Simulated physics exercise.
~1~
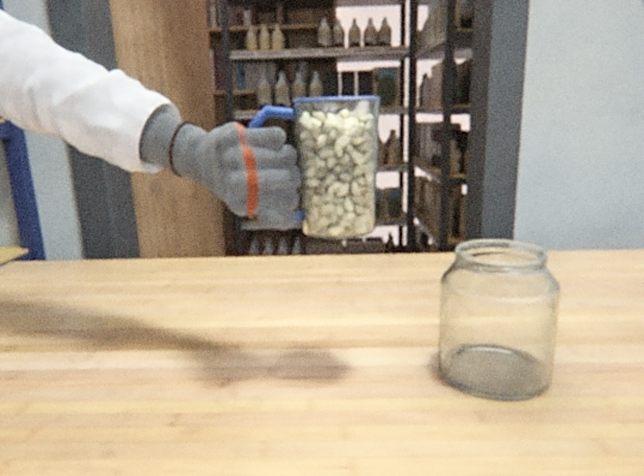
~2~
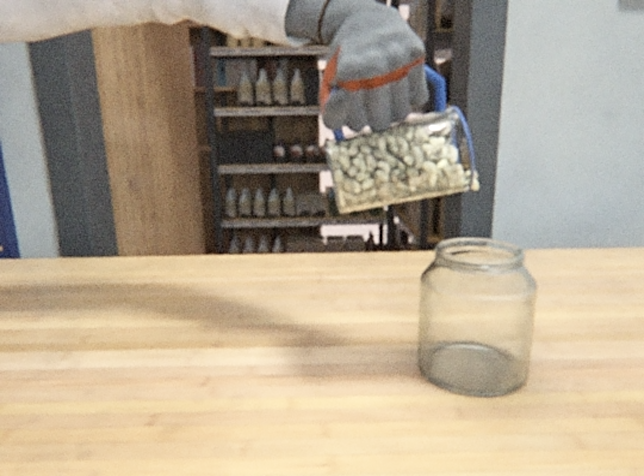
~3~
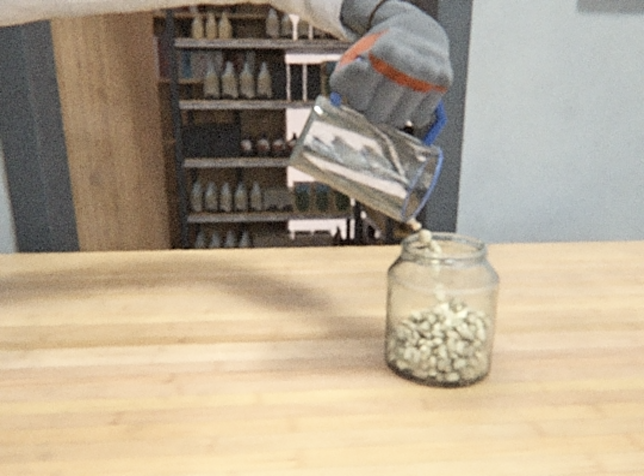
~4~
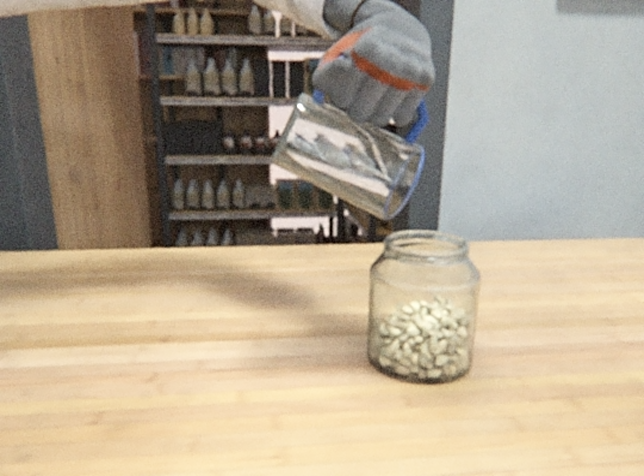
At a wooden table in front of shelves of bottles, a gray-gloved hand carried a clear cup of white beans over to an empty glass jar, tipped it and poured them in, until the cup was empty and the beans lay piled inside.
